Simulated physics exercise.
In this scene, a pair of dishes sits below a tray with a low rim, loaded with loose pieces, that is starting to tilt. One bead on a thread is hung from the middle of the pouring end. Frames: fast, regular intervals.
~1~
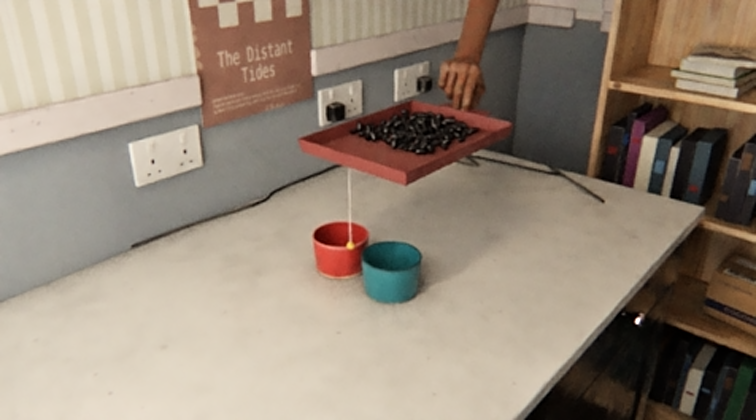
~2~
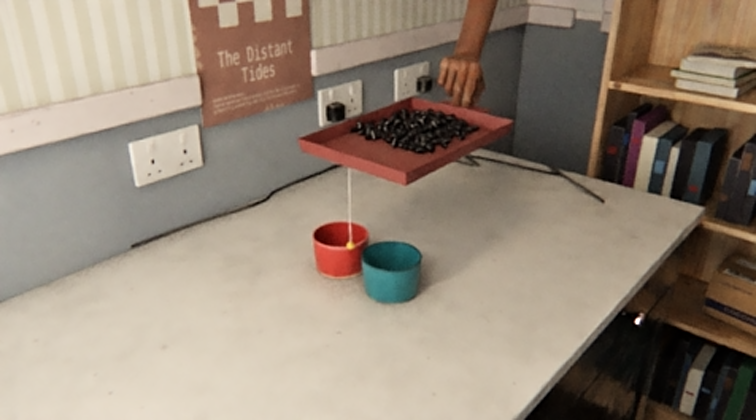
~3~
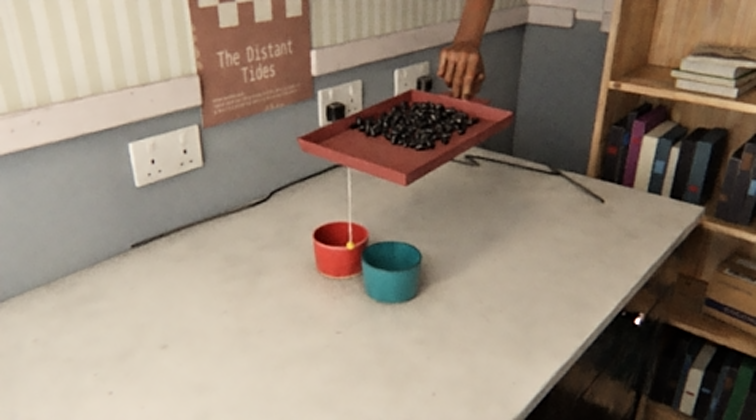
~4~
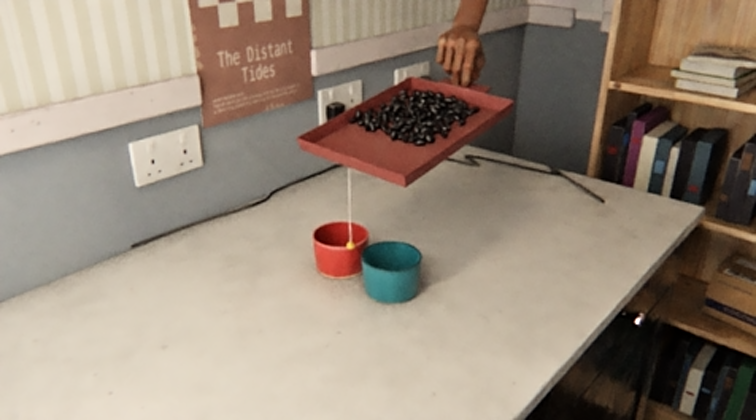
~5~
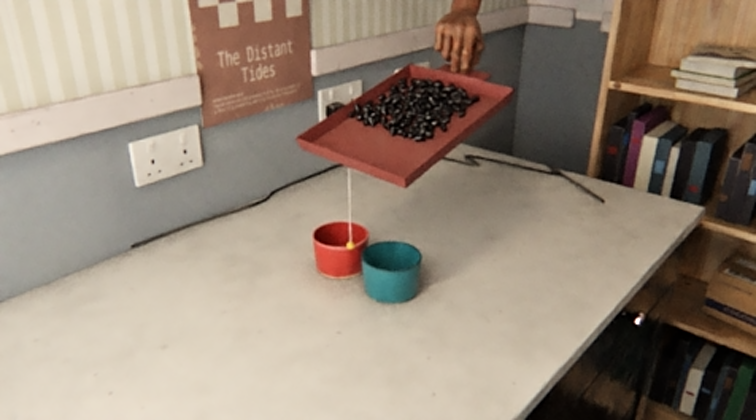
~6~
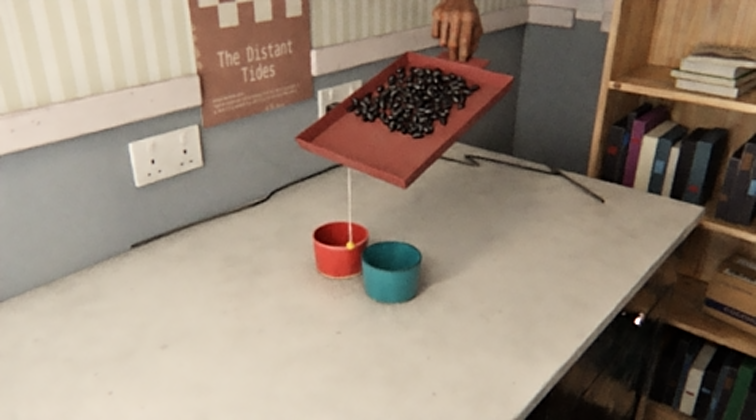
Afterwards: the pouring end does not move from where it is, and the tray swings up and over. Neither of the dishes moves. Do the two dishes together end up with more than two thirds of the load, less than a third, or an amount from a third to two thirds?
Less than a third.
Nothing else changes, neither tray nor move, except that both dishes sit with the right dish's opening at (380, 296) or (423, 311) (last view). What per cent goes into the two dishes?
The first position comes out at 70 per cent, the other at 50 per cent.
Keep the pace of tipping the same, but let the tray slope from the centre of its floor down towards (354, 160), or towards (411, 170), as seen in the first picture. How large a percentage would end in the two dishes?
The first comes to 0 %, while the second comes to 20 %.
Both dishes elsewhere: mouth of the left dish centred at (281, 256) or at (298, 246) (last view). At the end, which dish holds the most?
So at the first spot it's the one placed on the right, and at the second spot it's the one placed on the right.
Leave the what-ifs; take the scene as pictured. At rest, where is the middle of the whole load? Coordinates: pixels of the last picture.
Once it all stops, the middle lies near (340, 321).
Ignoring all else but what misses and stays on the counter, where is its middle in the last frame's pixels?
My estimate puts the centre near (340, 321).
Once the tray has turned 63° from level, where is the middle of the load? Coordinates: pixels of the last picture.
Mark it at roughly (367, 151) in the final frame.
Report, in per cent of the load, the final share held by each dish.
Per hundred pieces: Left dish roughly 0, right dish roughly 0.
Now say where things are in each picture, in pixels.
Corners of the pouring end at (302, 138) and (406, 171), level; middle of the load at (419, 131), black beans; left dish at (321, 258); right dish at (372, 281); bead on its thread at (351, 246), in the first picture.
Corners of the pouring end at (302, 138) and (406, 171), level; middle of the load at (419, 129), in the second picture.
Corners of the pouring end at (302, 138) and (405, 172), tipped barely, lowest at the right corner; middle of the load at (419, 123), in the third picture.
Corners of the pouring end at (301, 138) and (405, 174), tipped a little, lowest at the right corner; middle of the load at (418, 115), in the fourth picture.
Corners of the pouring end at (300, 137) and (404, 175), tipped a little, lowest at the right corner; middle of the load at (418, 106), in the fifth picture.
Corners of the pouring end at (299, 137) and (404, 177), tipped clearly, lowest at the right corner; middle of the load at (417, 98); left dish at (321, 258); right dish at (372, 281), in the sixth picture.
Soon after the last picture, tray tipped steeply; nearly all on the tray; a small part in the air.
A little later, tray tipped past a quarter turn; most on the tray; about a quarter outside both; a stray few in the air.
Later still, tray tipped past a quarter turn; all outside both.
At rest, tray tipped past a quarter turn; none in the right dish; none in the left dish; all outside both.
